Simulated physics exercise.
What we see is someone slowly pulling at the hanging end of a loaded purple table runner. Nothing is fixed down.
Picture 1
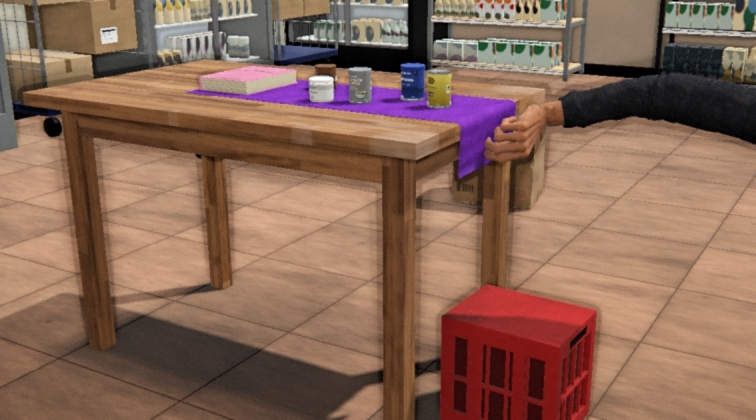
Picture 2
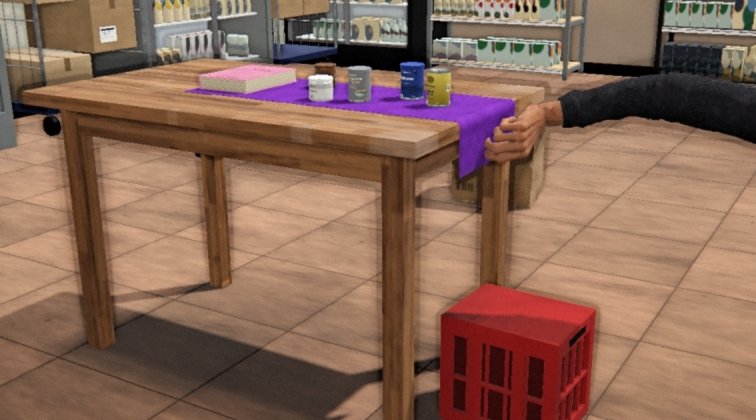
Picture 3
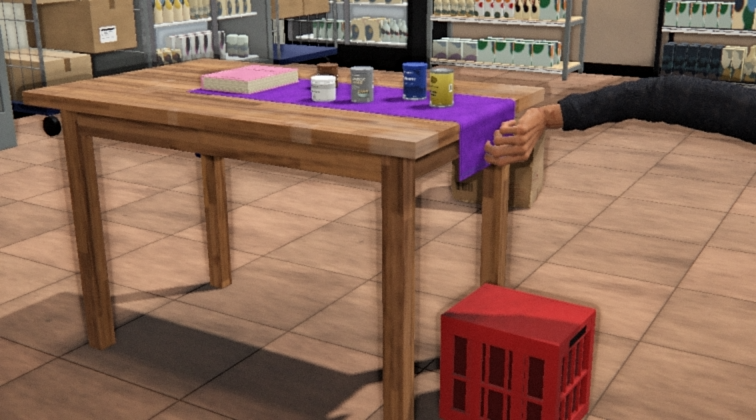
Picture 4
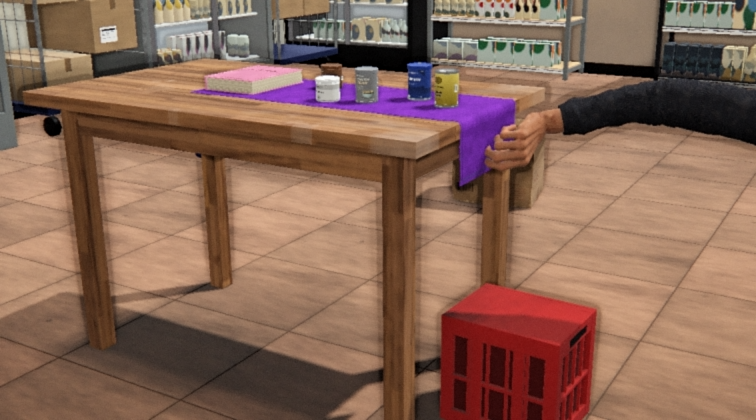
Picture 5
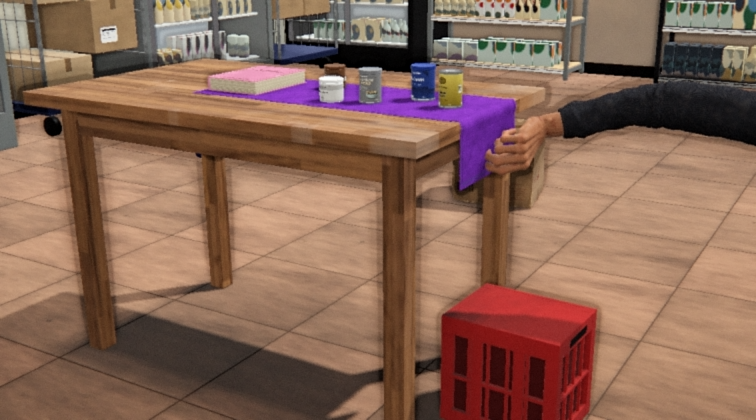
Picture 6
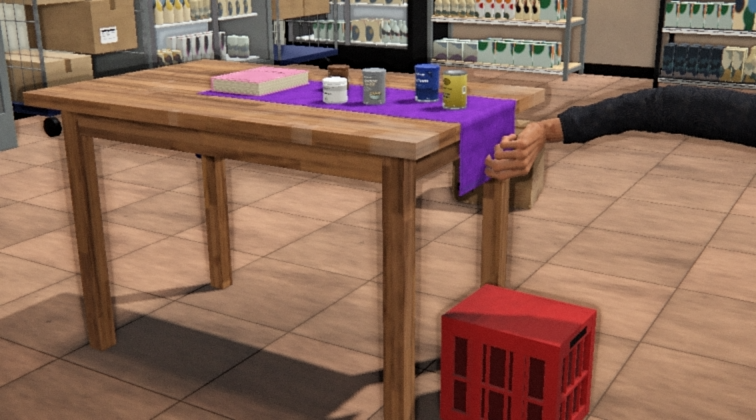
A dark-sleeved arm reaches in from the right in a tiled storeroom with stocked shelves, seen from slightly above a wooden table. Its hand grips the hanging end of a purple runner holding a pink-topped book, a white pot, a small brown pot, and grey, blue and yellow cans, with a red crate below. The hand slowly draws the cloth down, and the items shift slightly right with it.
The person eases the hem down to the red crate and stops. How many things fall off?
The table loses three.
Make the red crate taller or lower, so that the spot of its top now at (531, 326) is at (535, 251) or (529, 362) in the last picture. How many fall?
It would be 1 and 4.
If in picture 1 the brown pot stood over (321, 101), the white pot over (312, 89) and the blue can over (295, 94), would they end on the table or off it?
The brown pot holds on; the white pot remains up; the blue can remains up.
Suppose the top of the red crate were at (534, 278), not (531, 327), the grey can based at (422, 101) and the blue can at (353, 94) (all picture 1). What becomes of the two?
The grey can tumbles off, the blue can remains up.
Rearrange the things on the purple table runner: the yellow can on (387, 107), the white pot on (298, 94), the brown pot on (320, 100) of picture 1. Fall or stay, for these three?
The yellow can tumbles off, the white pot keeps its place on top, the brown pot survives.
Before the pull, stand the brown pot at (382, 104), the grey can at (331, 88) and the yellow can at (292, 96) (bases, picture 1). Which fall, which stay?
The brown pot drops off, the grey can remains up, the yellow can does not fall.
Soon after, hem near (488, 212); all still up.
After that, hem near (488, 264); yellow can and blue can gone.
And then, hem on the crate; yellow can, blue can and grey can gone.
In the end, hem on the crate; yellow can, blue can and grey can gone. The count of fallen things is three.
